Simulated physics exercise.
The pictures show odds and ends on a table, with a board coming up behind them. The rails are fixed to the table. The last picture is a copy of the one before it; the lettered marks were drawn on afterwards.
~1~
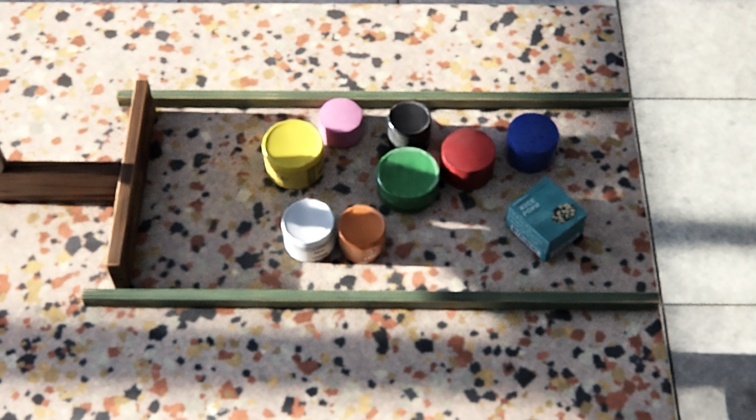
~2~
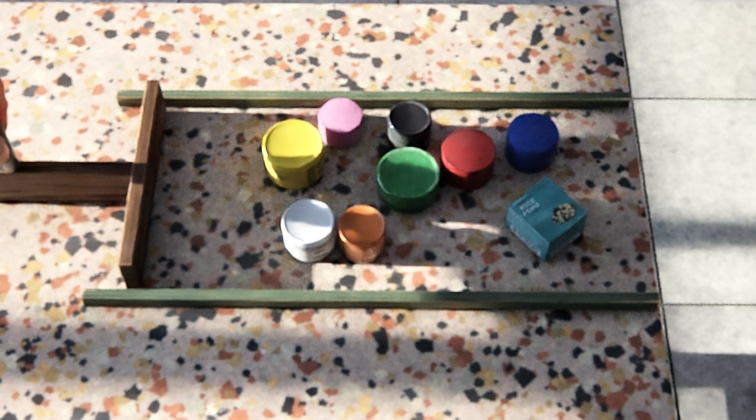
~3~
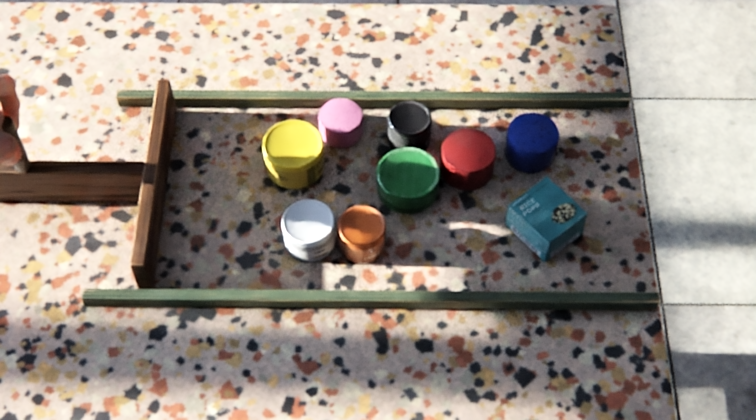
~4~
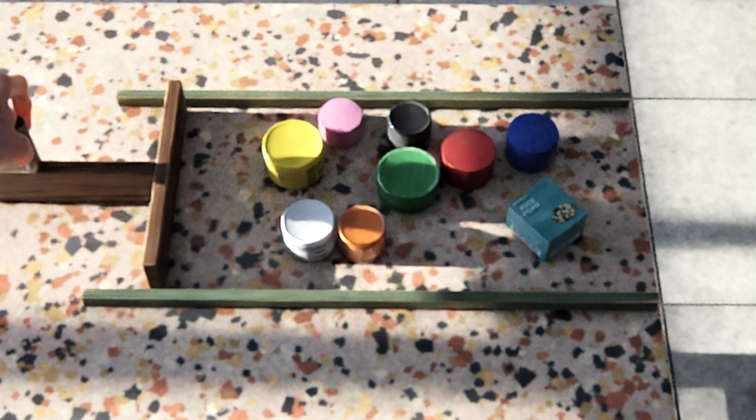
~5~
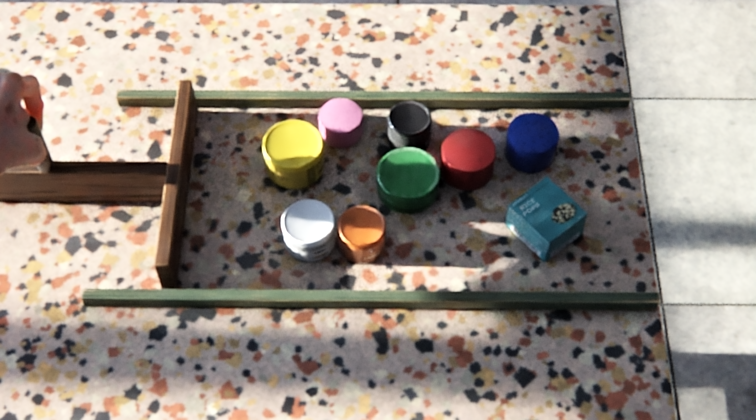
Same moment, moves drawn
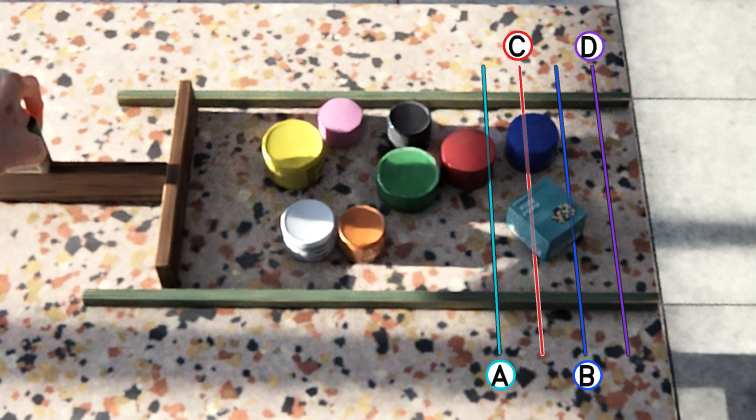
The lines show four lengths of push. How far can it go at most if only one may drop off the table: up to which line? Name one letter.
The farthest such stop is C.
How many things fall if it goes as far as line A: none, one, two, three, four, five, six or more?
By then, none.
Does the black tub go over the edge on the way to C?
No.
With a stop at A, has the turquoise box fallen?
No.
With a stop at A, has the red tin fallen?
No.
On the marked copy, A at (491, 198); B at (569, 199); C at (530, 198); D at (609, 199).
Taking C. A third of the way, board (302, 168); pink tin (352, 119); orange jar (384, 236).
Two thirds of the way, board (431, 169); turquoise box (571, 220); blue pot (557, 139).
When it is over, board (529, 169); blue pot (636, 132); turquoise box (643, 228); none fallen.
As for the rest, A is within the limit but short; B drops four; D drops six.
